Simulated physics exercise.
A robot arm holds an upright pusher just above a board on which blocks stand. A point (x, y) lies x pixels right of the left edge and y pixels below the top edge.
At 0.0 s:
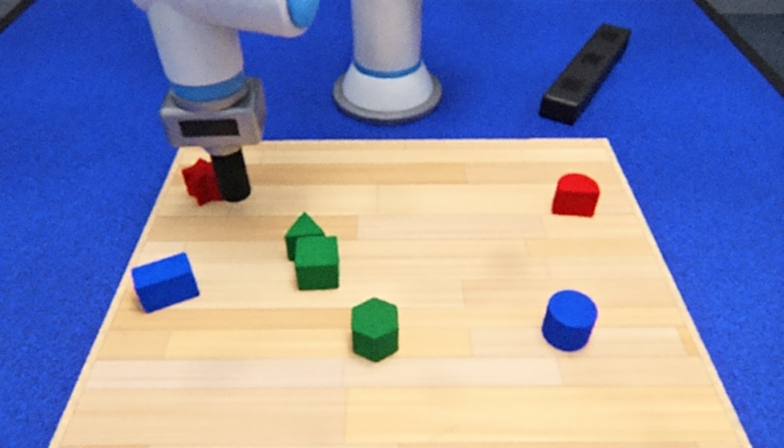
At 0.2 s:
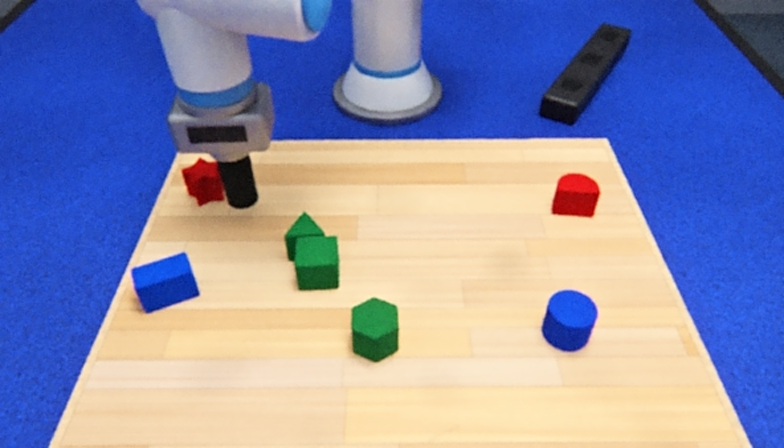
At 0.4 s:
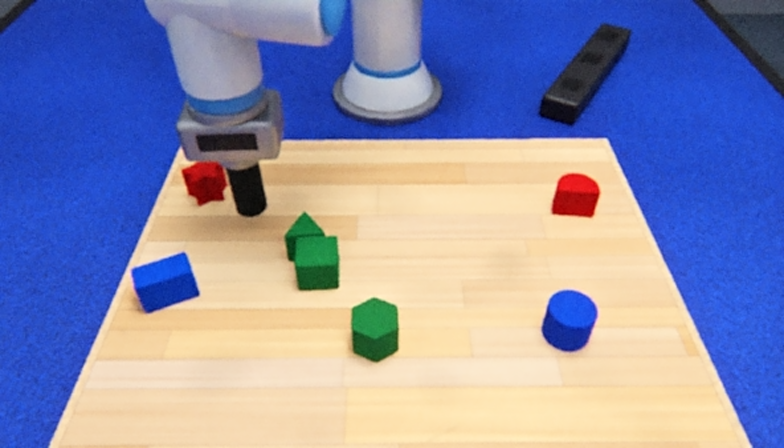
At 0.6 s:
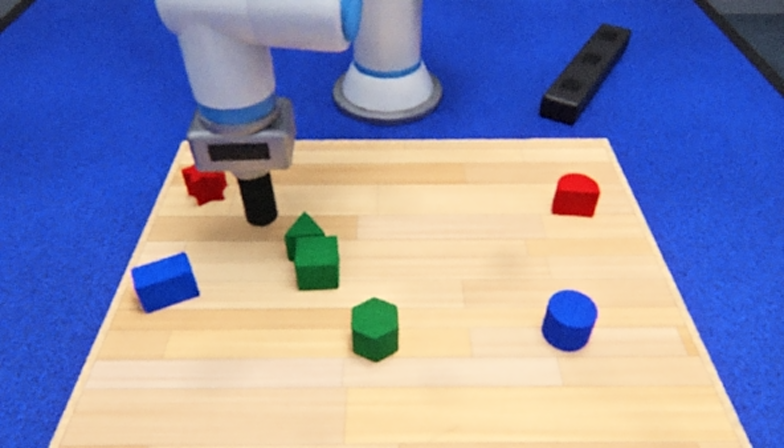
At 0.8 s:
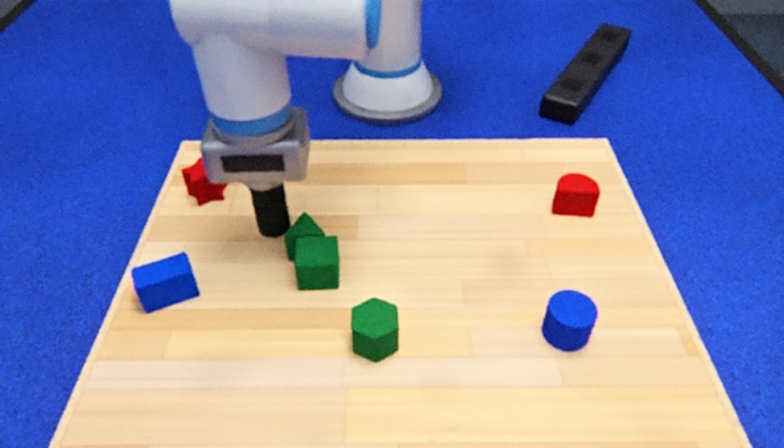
A light wooden board lies on a bright blue surface, seen from a raised, unmoving viewpoint in front. A red star and blue block sit at left, green triangular, square and hexagonal blocks near the middle, a red curved block and blue cylinder at right, with a black bar beyond. The white and grey robot arm moves its black pusher slightly rightward and nearer, from beside the star toward the green triangle, while every block stays still.
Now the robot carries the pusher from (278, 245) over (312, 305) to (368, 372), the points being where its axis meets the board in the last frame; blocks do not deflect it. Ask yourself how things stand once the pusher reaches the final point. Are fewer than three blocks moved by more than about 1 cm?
No.
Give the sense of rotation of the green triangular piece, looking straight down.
Viewed from above: Anti-clockwise.
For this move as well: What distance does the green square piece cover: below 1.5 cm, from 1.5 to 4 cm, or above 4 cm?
It travels more than 4 cm.
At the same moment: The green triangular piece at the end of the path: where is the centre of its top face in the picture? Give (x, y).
In the picture, it is at (316, 237).
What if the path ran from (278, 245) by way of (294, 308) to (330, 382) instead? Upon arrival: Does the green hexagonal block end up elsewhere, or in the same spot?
Stays put.
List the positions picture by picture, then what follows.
Tip of the pusher at (236, 193), middles of tops, green triangular piece at (304, 226), green square piece at (316, 250), green hexagonal block at (375, 316), in the first frame.
Pusher at (243, 199), nothing pushed, in the second frame.
Pusher at (252, 207), nothing pushed, in the third frame.
Pusher at (262, 216), nothing pushed, in the fourth frame.
Pusher at (275, 227), green triangular piece at (304, 226), green square piece at (316, 250), green hexagonal block at (375, 316), in the fifth frame.
On the path given first. One third of the way, pusher at (295, 267); green triangular piece at (316, 237), turned 50° anticlockwise; green square piece at (329, 271), turned 55° anticlockwise.
Two thirds of the way, pusher at (327, 310); green triangular piece at (316, 237), turned 50° anticlockwise; green square piece at (362, 285), turned 110° anticlockwise; green hexagonal block at (379, 319).
At the end, pusher at (367, 355); green triangular piece at (316, 237), turned 50° anticlockwise; green square piece at (364, 286), turned 120° anticlockwise; green hexagonal block at (411, 333), turned 40° anticlockwise.
